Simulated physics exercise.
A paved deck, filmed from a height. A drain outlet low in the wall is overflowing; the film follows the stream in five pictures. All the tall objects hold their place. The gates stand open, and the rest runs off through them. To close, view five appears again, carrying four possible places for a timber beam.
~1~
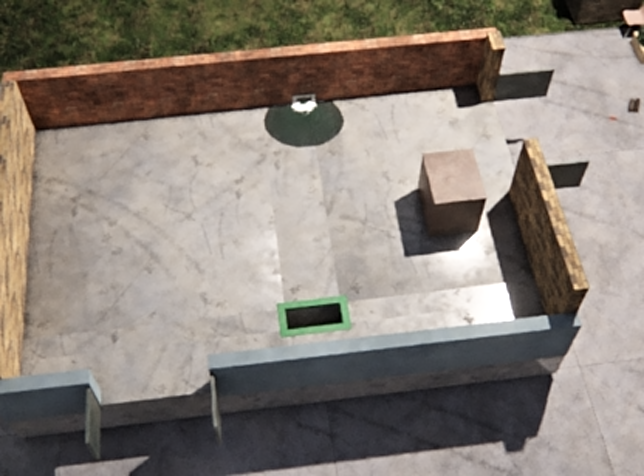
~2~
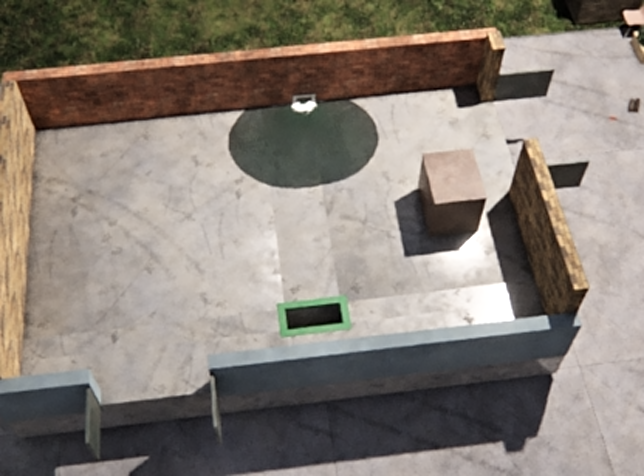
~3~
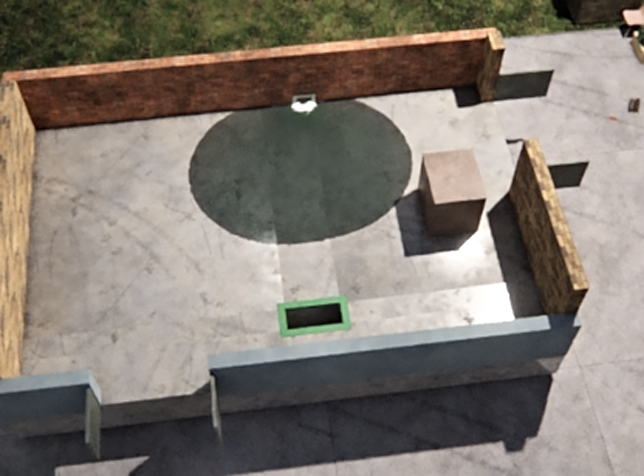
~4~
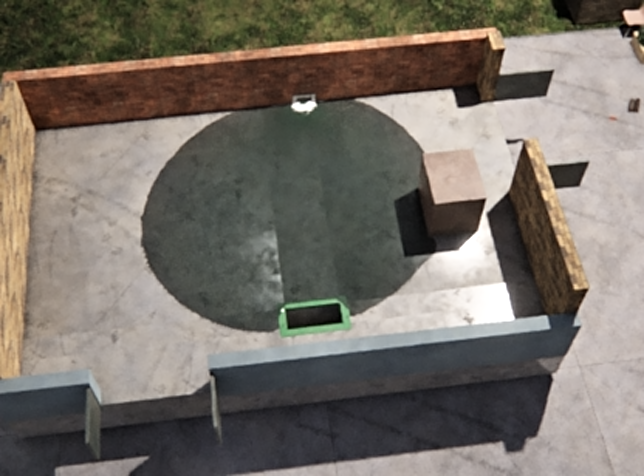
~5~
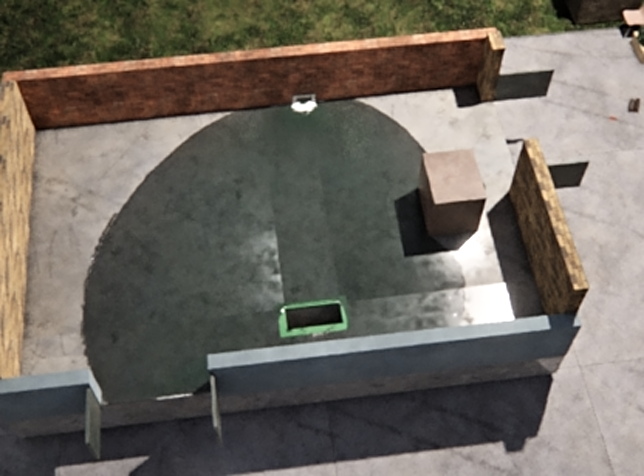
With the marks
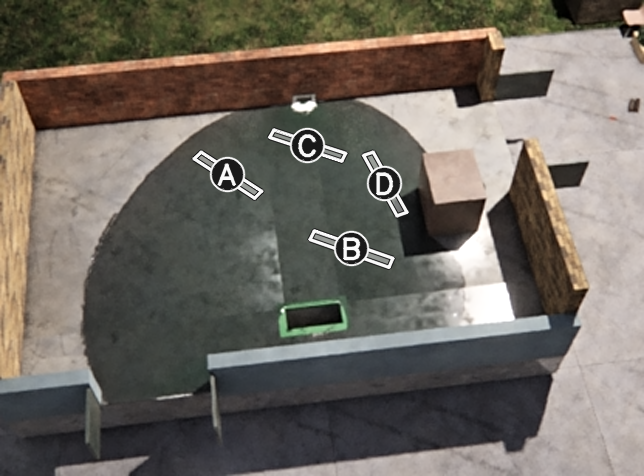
On a walled paved deck seen from above, a dark patch of water spreads from a small white outfall at the foot of the brick wall. It widens into a broad round pool, touches the brown block and reaches the green-rimmed gully, then extends past it to the opening in the near wall.
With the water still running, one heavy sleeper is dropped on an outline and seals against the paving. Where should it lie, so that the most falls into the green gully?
Use place A.
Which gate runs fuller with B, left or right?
The left one.
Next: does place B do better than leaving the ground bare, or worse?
Worse.
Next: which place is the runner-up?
Place D.
On the marked copy, A from (197, 155) to (258, 194); B from (312, 235) to (390, 262); C from (271, 133) to (343, 157); D from (368, 153) to (401, 214).
With A, about 44 % of the stream runs into the green gully, about 54 % out by the gates.
With B, about 24 % of the stream runs into the green gully, about 75 % out by the gates.
With C, about 24 % of the stream runs into the green gully, about 76 % out by the gates.
With D, about 33 % of the stream runs into the green gully, about 66 % out by the gates.
